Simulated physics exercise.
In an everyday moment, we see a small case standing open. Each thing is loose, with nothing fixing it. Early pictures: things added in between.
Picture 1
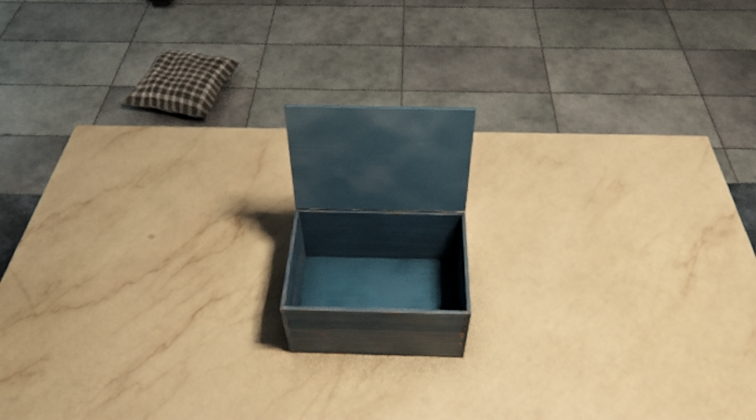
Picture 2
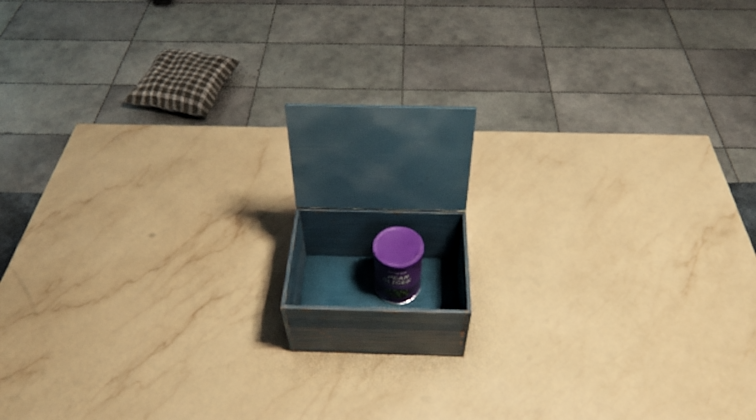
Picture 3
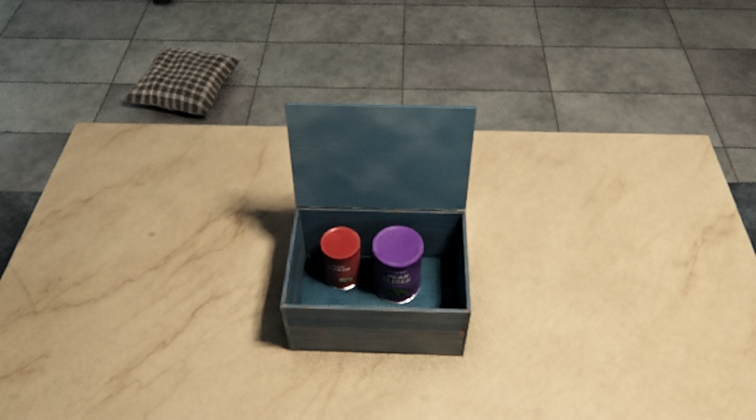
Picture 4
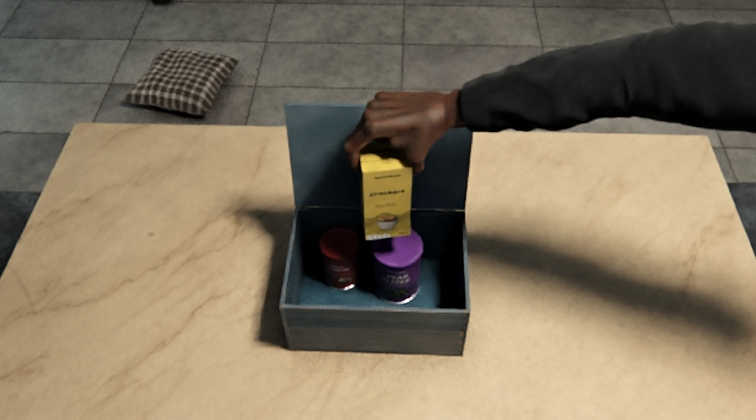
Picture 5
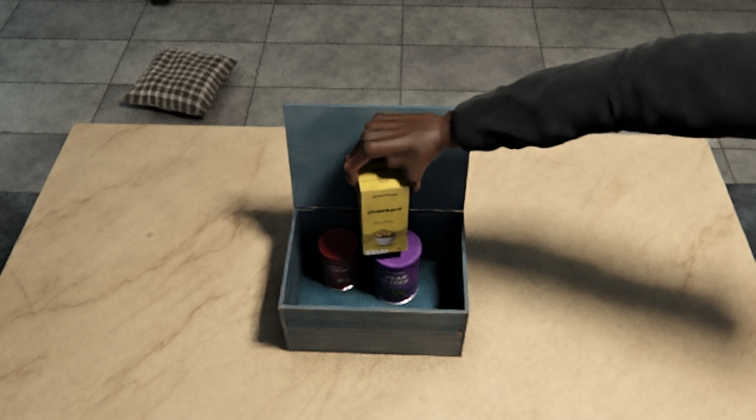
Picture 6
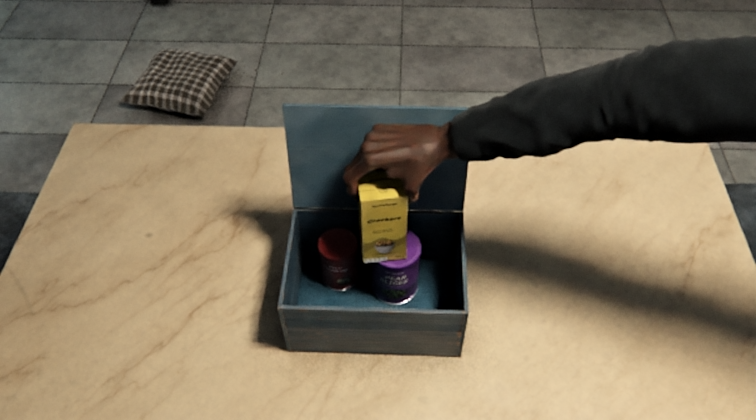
On a marble-topped table, a purple tin and then a red tin appearing in an open blue box, a hand lowering a yellow carton.
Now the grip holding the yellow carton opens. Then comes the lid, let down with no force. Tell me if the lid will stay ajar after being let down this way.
Propped up.
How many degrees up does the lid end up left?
Around 18 degrees.
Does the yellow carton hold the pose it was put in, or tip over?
As it turns out, the yellow carton changes its angle.
Then, 1.40 s past the last view, lid 76° above the rim.
Then, 2.50 s past the last view, lid 38° above the rim; yellow carton rocked 49° from its first pose near (383, 257).
Then, 2.70 s past the last view, lid 19° above the rim; yellow carton rocked 60° from its first pose near (380, 293).
Finally, lid 17° above the rim; down or leaning hard in the box, yellow carton; the other 2 still in place. Final places as the last picture's camera would see them, yellow carton near (380, 292).
